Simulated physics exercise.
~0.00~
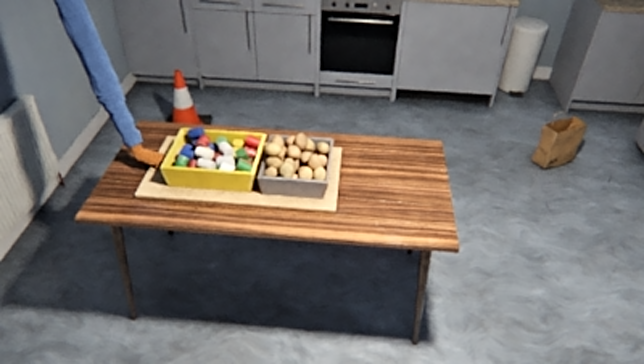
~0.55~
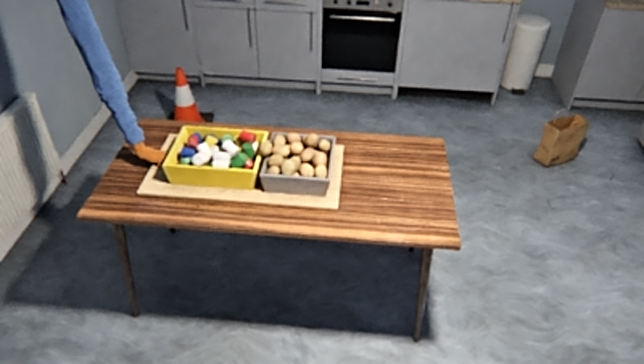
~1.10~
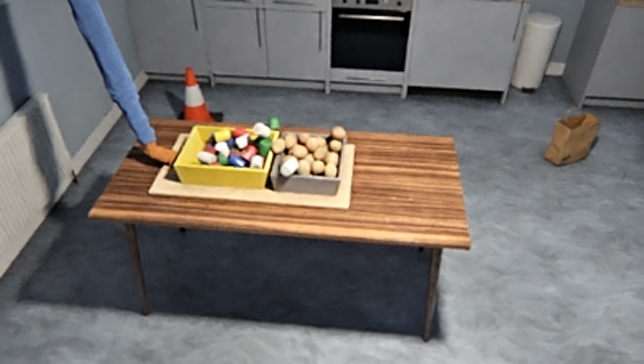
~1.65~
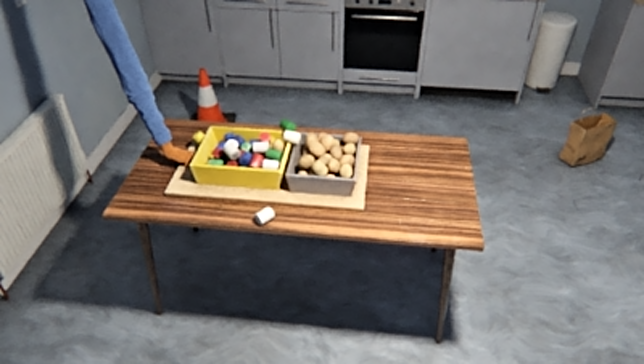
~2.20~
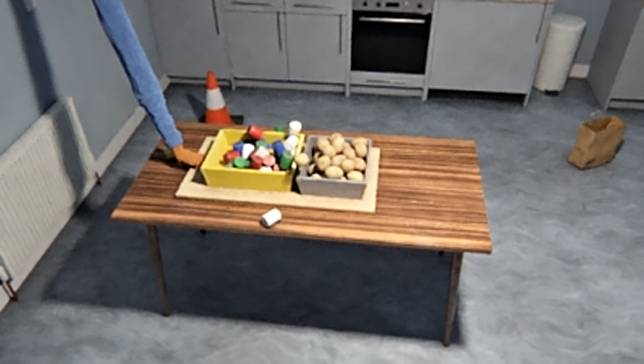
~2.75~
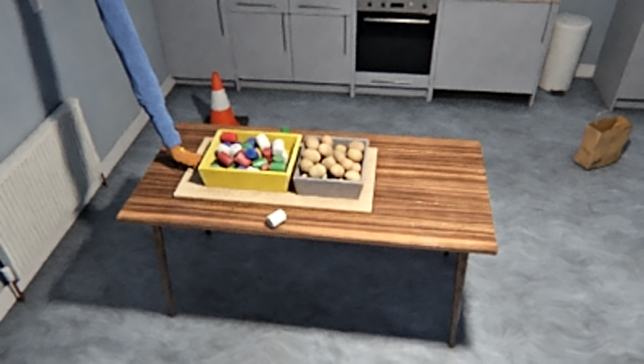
Yellow tub of small coloured jars and grey tub of potatoes shaking sideways on a board, one white jar landing on the table.
